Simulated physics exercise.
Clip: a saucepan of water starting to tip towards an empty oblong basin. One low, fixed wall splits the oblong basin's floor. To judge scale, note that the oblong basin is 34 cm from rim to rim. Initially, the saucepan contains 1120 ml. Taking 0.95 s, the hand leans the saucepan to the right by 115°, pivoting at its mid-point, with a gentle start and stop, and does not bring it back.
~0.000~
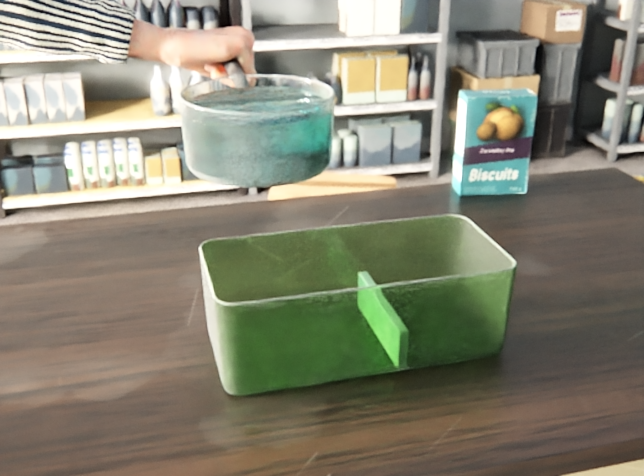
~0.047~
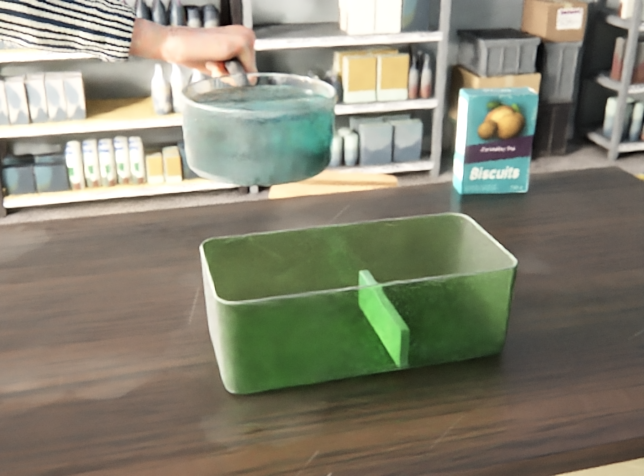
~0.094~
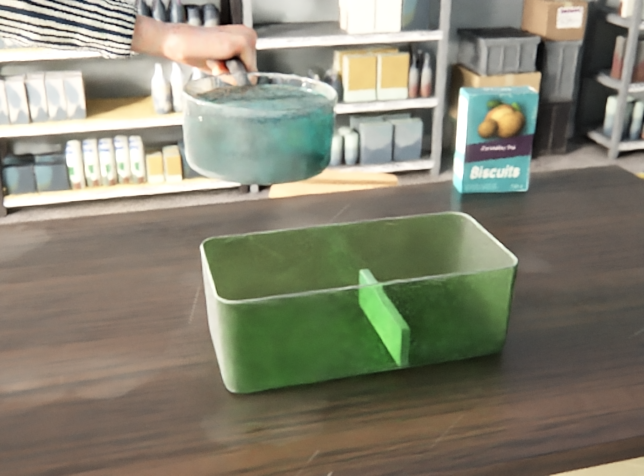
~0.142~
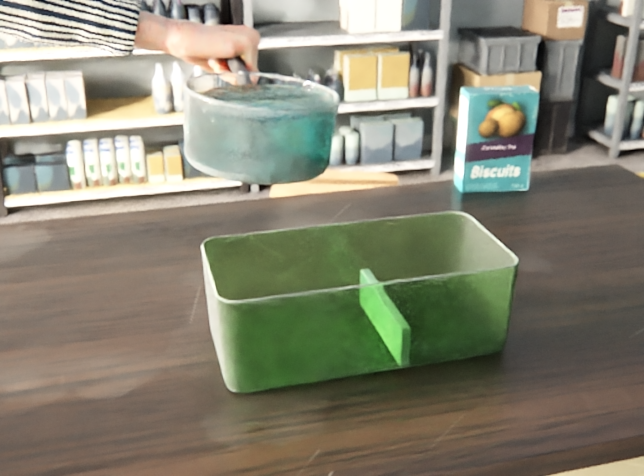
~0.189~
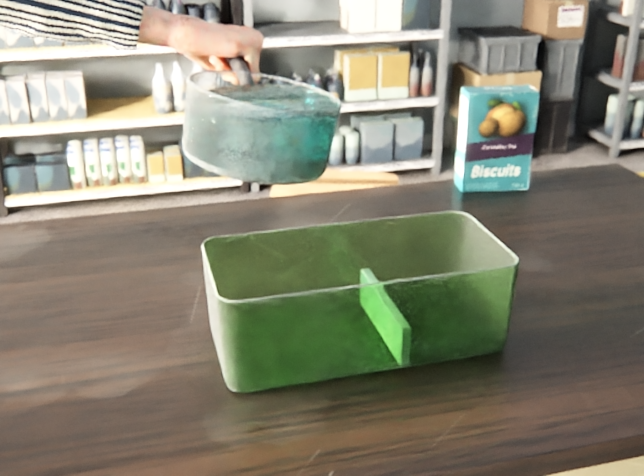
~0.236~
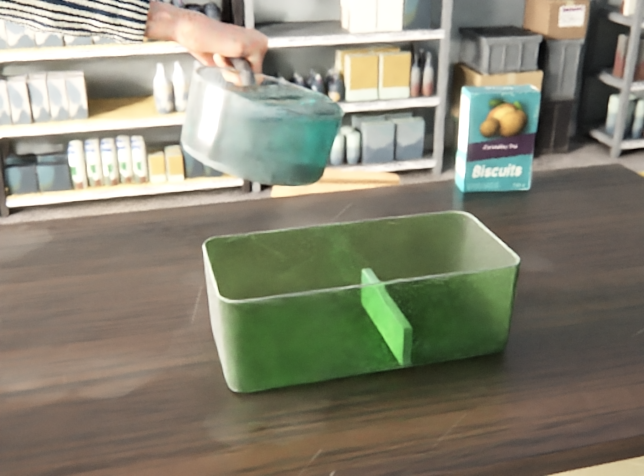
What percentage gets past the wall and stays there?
About 50 per cent.
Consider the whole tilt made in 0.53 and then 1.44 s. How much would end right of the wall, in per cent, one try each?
About 30 %, then about 60 %.
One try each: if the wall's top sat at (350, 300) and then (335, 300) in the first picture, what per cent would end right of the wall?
75 per cent first, 80 per cent second.
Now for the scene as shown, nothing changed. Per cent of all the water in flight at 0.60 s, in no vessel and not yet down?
40 %.
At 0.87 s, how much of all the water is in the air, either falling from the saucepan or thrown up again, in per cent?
Near 8 percent.
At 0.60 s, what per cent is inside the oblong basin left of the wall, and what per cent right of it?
Near 4 on the left, 16 on the right.
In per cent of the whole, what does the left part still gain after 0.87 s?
Difference: Approx. 10 %.
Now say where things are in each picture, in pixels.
In the first frame, tilt 0°; pouring edge (330, 90); surface from (184, 107) to (327, 98); the oblong basin's rim runs from (208, 273) to (490, 240); the wall's top is at (382, 300).
In the second frame, tilt 1°; pouring edge (332, 89); surface from (185, 106) to (328, 98).
In the third frame, tilt 3°; pouring edge (333, 91); surface from (186, 104) to (329, 98).
In the fourth frame, tilt 6°; pouring edge (335, 95); surface from (188, 104) to (331, 98).
In the fifth frame, tilt 11°; pouring edge (337, 101); surface from (188, 104) to (333, 99).
In the sixth frame, tilt 17°; pouring edge (339, 109); surface from (190, 105) to (338, 101); 1 per cent is over the edge.
Then, 0.60 s in, the tilt is 81° and 39 per cent is still to pour, 4 is left of the wall and 16 right of it.
Then, 0.87 s in, the tilt is 113° and 4 per cent is still to pour, 38 is left of the wall and 50 right of it.
Then, 1.15 s in, the tilt is 115° and 0 per cent is still to pour, 48 is left of the wall and 50 right of it.
Then, 1.45 s in, the tilt is 115° and 0 per cent is still to pour, 48 is left of the wall and 50 right of it.
Finally, 48 per cent lies left of the wall, 50 right of it and 2 outside.
